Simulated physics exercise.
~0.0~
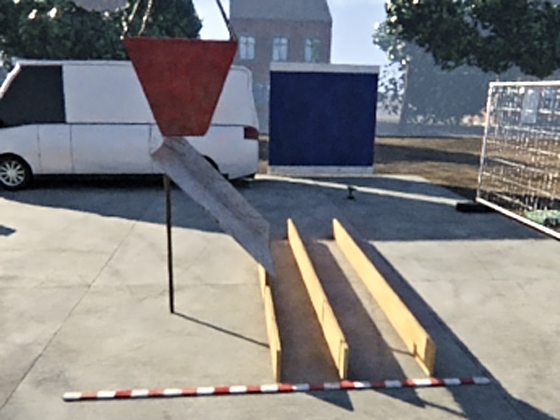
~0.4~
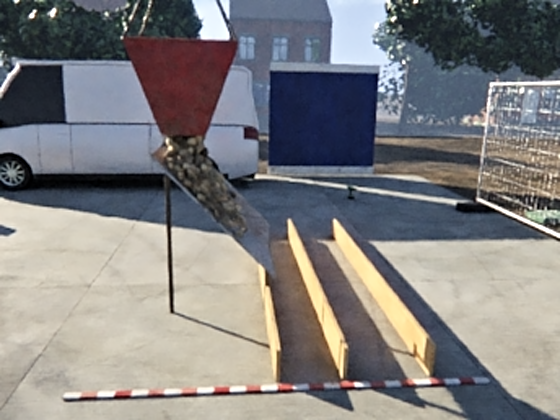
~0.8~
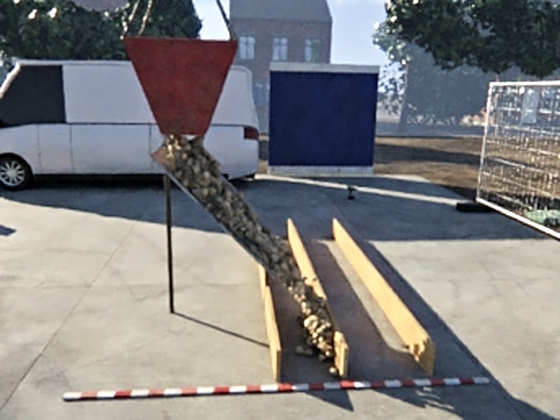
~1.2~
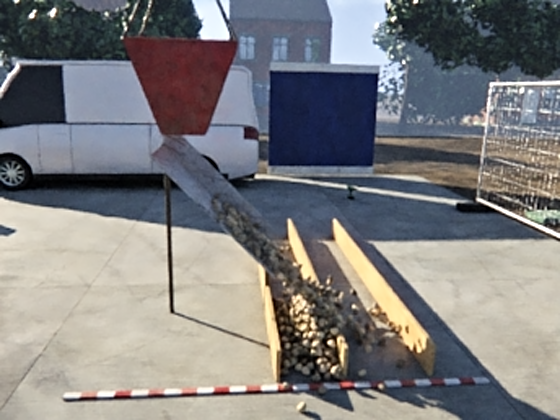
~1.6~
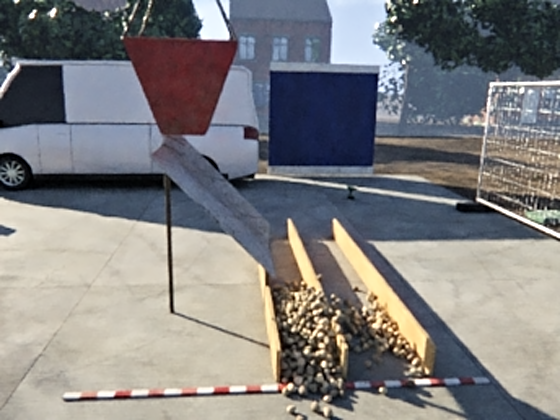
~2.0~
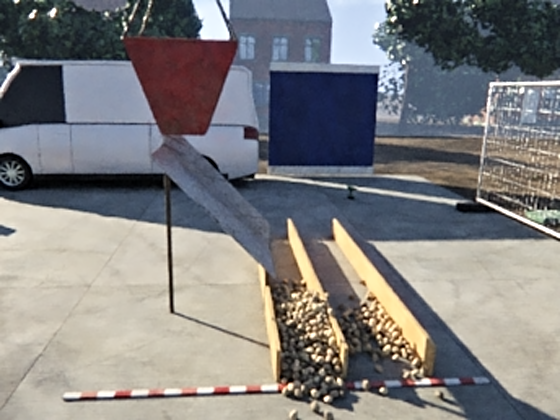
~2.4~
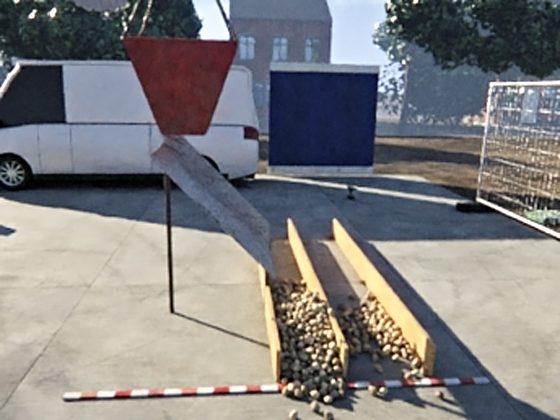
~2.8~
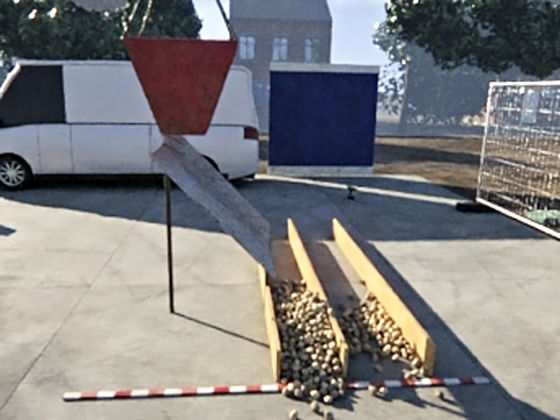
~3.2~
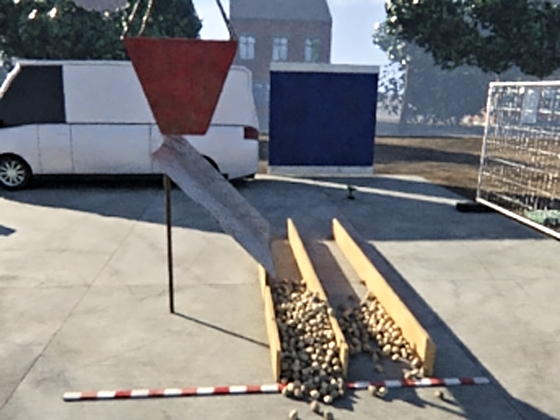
A red, tapering skip hangs over a sloping grey steel chute in a sunlit paved yard, seen from a fixed, slightly raised view. Behind it are a white van, a dark blue panel, trees and a wire cage at right, while three yellowish boards form two bays beside a red-and-white striped bar. Rounded tan cobbles spill from the skip's bottom and slide down the chute to the right. They pour into the left bay, and some carry over into the right one. The chute empties, leaving the larger heap at left, a smaller one at right, and a few strays in front.
